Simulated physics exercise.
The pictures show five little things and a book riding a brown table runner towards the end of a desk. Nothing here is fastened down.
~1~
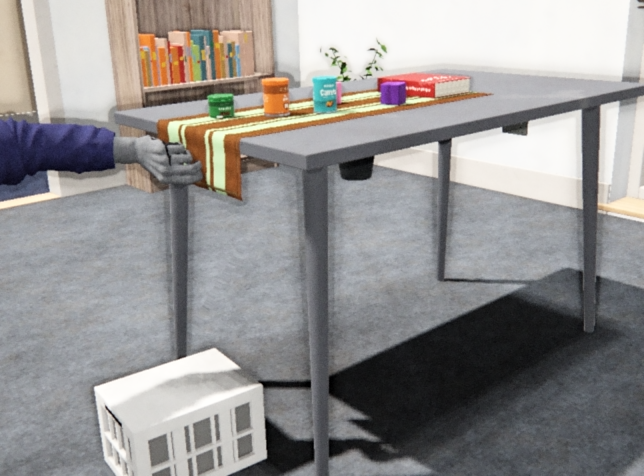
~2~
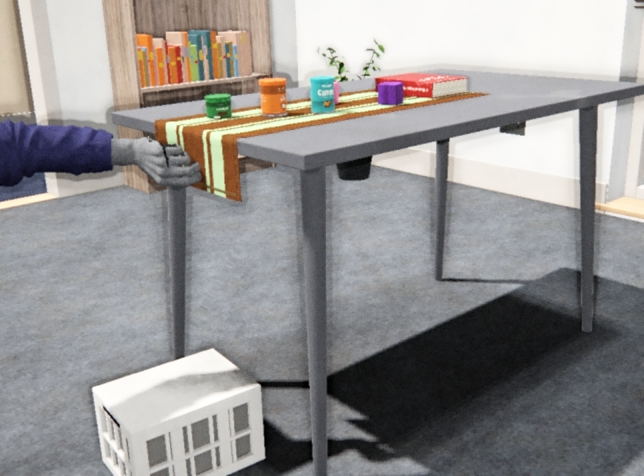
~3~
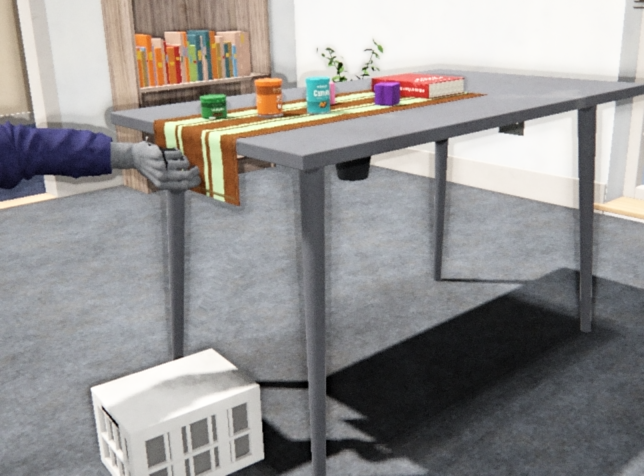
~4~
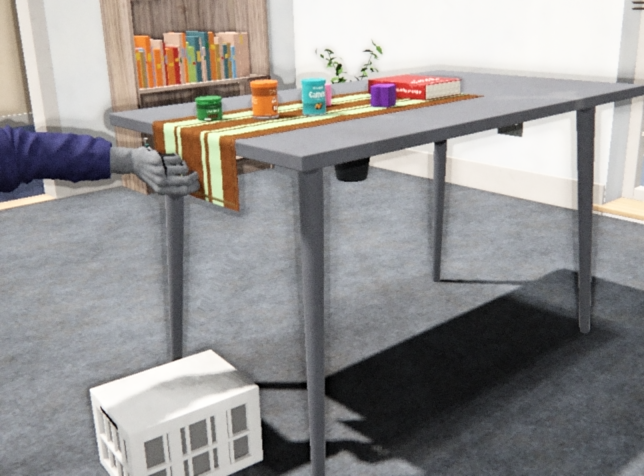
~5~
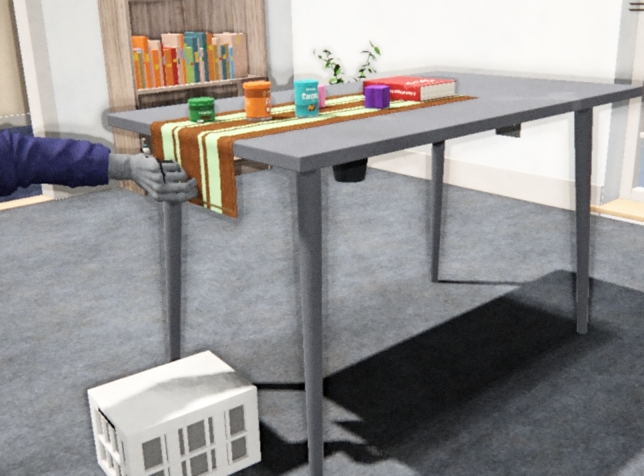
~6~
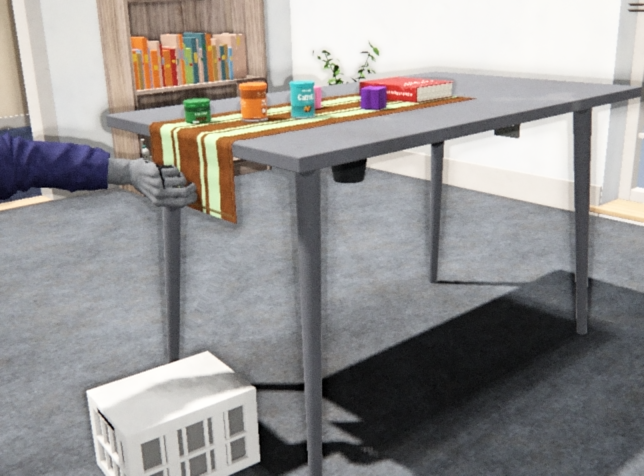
A gloved hand slowly pulls a striped runner down over the table's edge, drawing small containers left.
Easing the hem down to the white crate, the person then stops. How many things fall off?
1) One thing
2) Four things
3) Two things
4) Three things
Option 2: Four things.
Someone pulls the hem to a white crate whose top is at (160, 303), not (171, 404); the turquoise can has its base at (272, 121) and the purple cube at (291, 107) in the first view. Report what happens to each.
Turquoise can: Lost; purple cube: Safe.
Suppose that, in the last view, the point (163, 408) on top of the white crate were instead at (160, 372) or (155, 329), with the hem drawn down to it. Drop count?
Respectively 3 and 2.
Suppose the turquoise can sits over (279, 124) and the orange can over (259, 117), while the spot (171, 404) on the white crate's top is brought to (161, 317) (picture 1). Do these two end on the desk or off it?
The turquoise can ends up off the top and the orange can ends up off the top.
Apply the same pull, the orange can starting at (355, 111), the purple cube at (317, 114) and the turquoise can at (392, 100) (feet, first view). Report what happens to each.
Short version: Orange can drops, purple cube drops, turquoise can stays.
Early on, hem near (196, 250); green pot gone.
Midway, hem near (199, 312); green pot and orange can gone.
Near the end, hem on the crate; green pot, orange can, turquoise can and pink cube gone.
Finally, hem on the crate; green pot, orange can, turquoise can and pink cube gone. Over the edge go four.
